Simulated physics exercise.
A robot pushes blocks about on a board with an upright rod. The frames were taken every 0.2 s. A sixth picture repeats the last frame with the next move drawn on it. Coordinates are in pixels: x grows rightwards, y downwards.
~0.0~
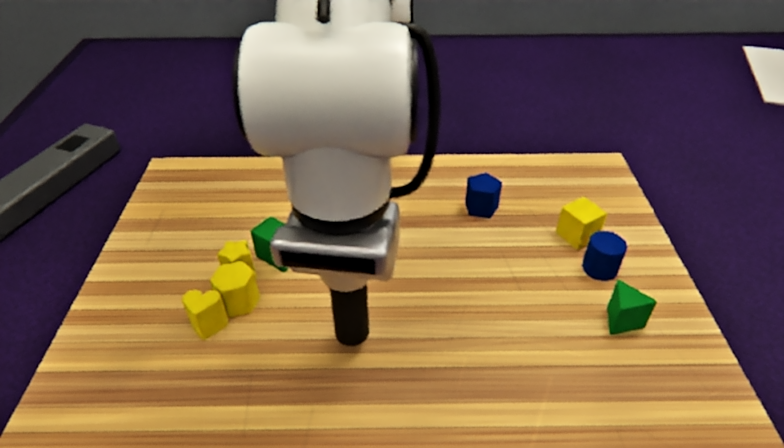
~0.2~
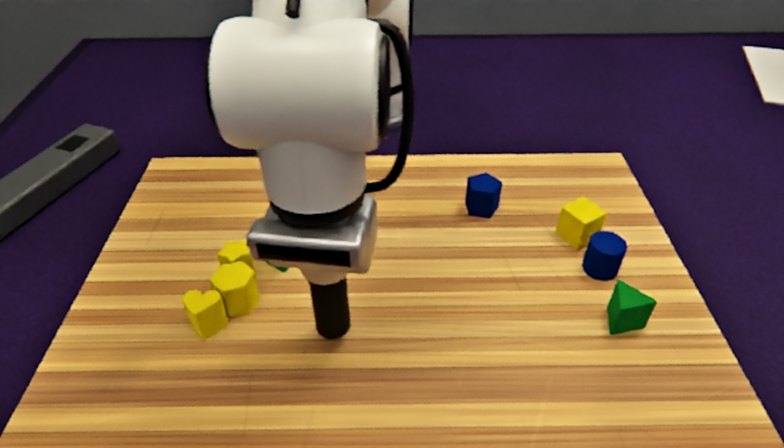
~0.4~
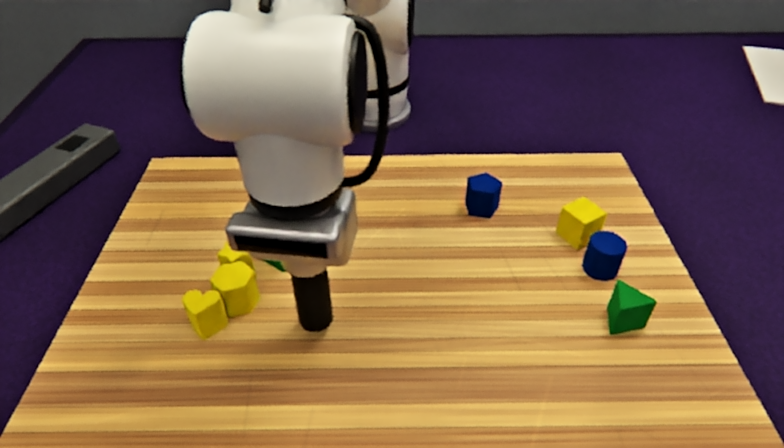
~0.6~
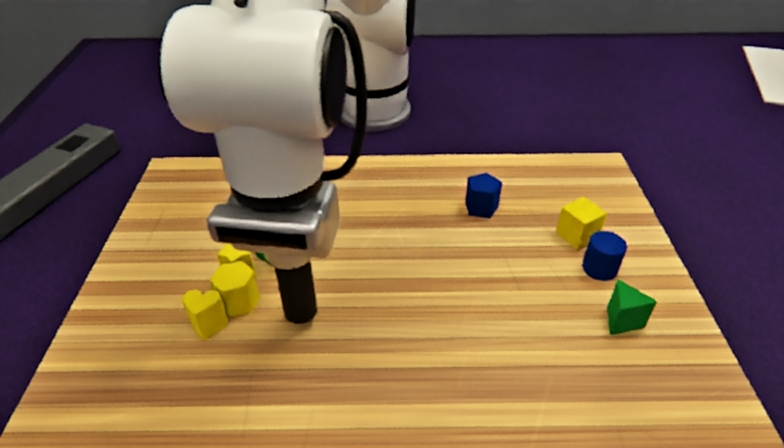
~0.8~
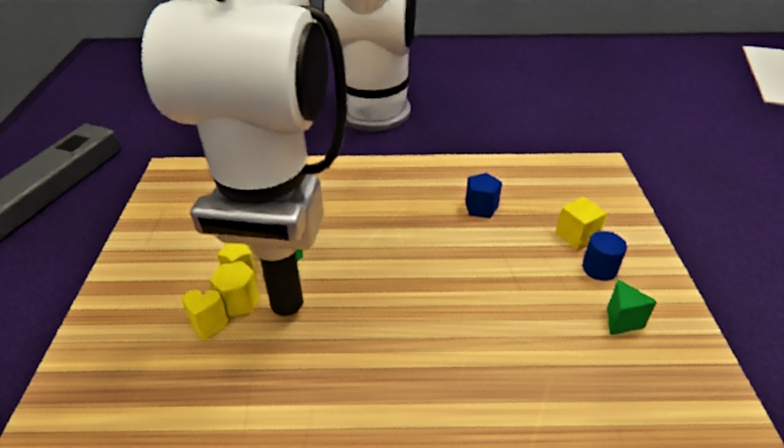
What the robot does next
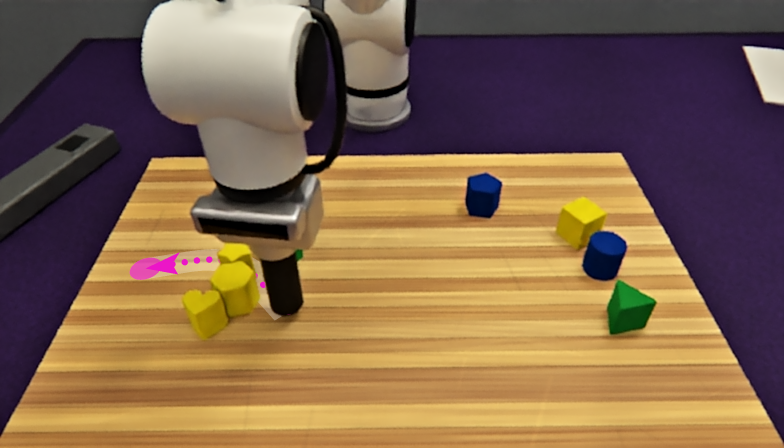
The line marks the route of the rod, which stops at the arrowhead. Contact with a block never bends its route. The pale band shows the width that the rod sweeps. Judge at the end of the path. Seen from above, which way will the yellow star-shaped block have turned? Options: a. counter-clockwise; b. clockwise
It's b.
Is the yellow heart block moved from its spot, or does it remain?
It stays put.
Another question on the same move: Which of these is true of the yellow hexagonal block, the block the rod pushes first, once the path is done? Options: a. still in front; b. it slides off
Answer: B.
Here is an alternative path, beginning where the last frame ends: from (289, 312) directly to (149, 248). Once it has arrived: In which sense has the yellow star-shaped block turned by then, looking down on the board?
Rotation: Clockwise.
The drawn path runs from (289, 312) via (255, 276) and (207, 260), ending at (146, 269).
What follows on the original path. One third of the way, rod (252, 267); yellow hexagonal block (220, 272), turned 50° anticlockwise; yellow star-shaped block (223, 243), turned 40° clockwise.
Two thirds of the way, rod (203, 251); yellow hexagonal block (220, 272), turned 50° anticlockwise; yellow star-shaped block (174, 228), turned 40° clockwise.
At the end, rod (142, 260); yellow heart block not moved; yellow hexagonal block (220, 272), turned 50° anticlockwise; yellow star-shaped block (138, 224), turned 100° clockwise; green oblong not moved.
